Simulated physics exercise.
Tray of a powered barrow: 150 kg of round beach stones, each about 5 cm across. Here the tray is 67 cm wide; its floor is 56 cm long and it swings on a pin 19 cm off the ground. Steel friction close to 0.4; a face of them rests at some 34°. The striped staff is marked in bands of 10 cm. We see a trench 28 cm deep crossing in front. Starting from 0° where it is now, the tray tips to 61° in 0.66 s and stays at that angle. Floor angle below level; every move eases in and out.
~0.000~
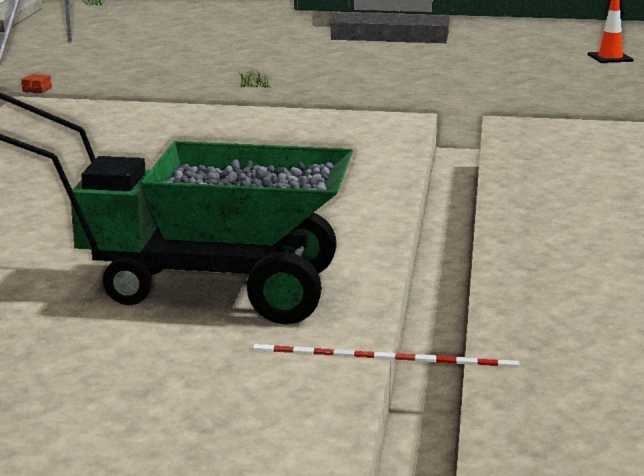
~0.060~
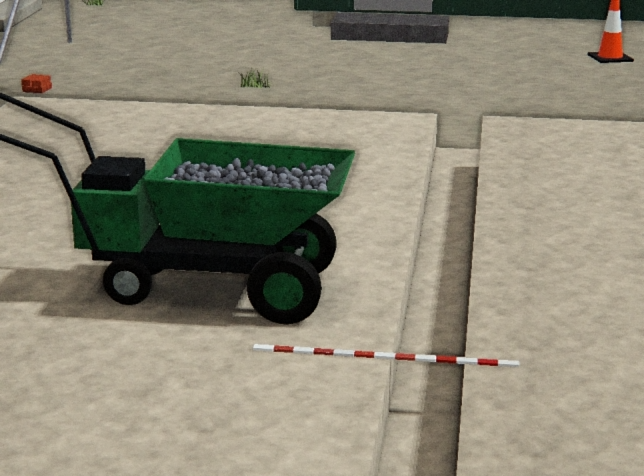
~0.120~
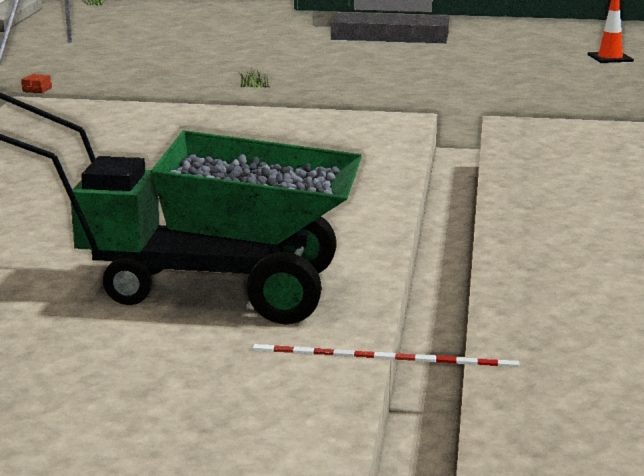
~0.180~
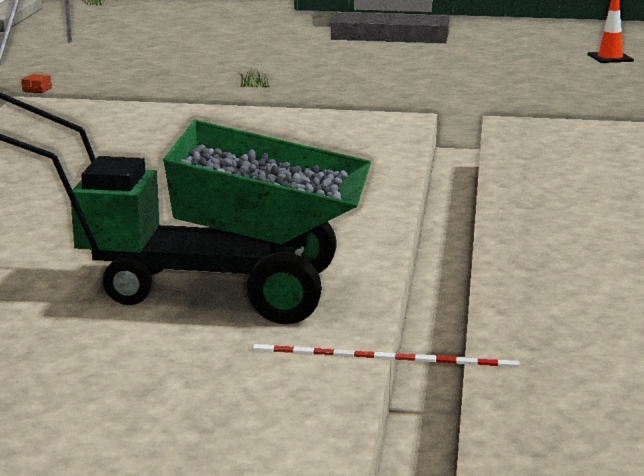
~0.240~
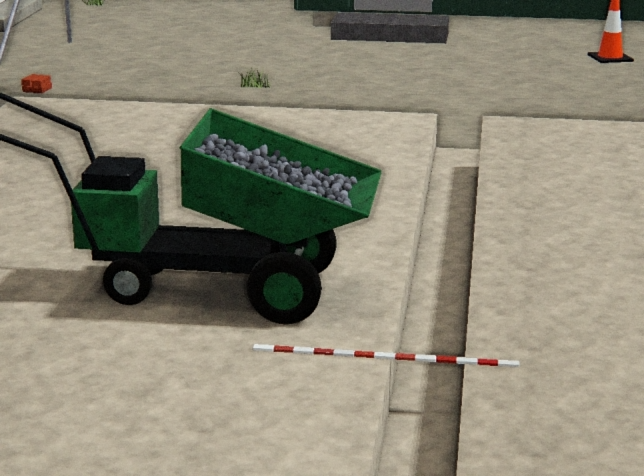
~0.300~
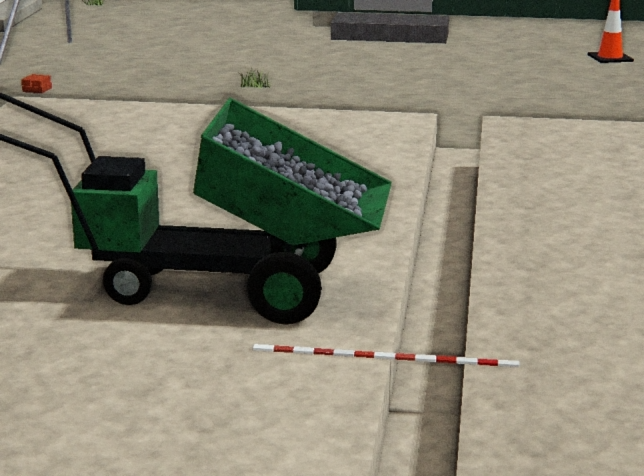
The green tray of a small powered barrow, loaded with grey stones, rose at its left end and tilted steadily down toward the trench on the right, while the wheels and black frame stayed still.
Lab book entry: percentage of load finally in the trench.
Approx. 67 percent.
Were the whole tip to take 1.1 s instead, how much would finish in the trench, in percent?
It'd be some 80 per cent.
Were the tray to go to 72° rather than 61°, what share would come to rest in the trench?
Expect roughly 80 per cent.
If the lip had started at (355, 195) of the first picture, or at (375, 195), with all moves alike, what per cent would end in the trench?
From the first place around 50 per cent, from the other around 25.
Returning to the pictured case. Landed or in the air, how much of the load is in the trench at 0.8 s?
Something like 15 in a hundred.
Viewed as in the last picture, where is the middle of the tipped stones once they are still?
Their centre sits close to (454, 336).
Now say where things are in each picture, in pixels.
Lip at (337, 193), floor tilted 0°, highest stones at (284, 173), in the first frame.
Lip at (339, 194), floor tilted 1°, highest stones at (239, 173); the stones move at 0.3 m/s on average, in the second frame.
Lip at (347, 199), floor tilted 5°, highest stones at (209, 168); the stones move at 0.7 m/s on average, in the third frame.
Lip at (357, 206), floor tilted 11°, highest stones at (198, 157); the stones move at 1.0 m/s on average, in the fourth frame.
Lip at (368, 216), floor tilted 18°, highest stones at (210, 146); the stones move at 1.1 m/s on average, in the fifth frame.
Lip at (379, 229), floor tilted 26°, highest stones at (227, 137); the stones move at 1.2 m/s on average, in the sixth frame.
After 0.5 s the floor is at 52°; 100 % in the tray; the foremost stones are at (388, 245).
After 0.8 s the floor is at 61°; 86 % in the tray, 14 % in the trench; the foremost stones are at (455, 291).
After 1.1 s the floor is at 61°; 27 % in the tray, 43 % in the trench, 30 % past the trench; the foremost stones are at (583, 315).
After 3.1 s the floor is at 61°; 0 % in the tray, 67 % in the trench, 33 % past the trench; the foremost stones are past the picture's edge.
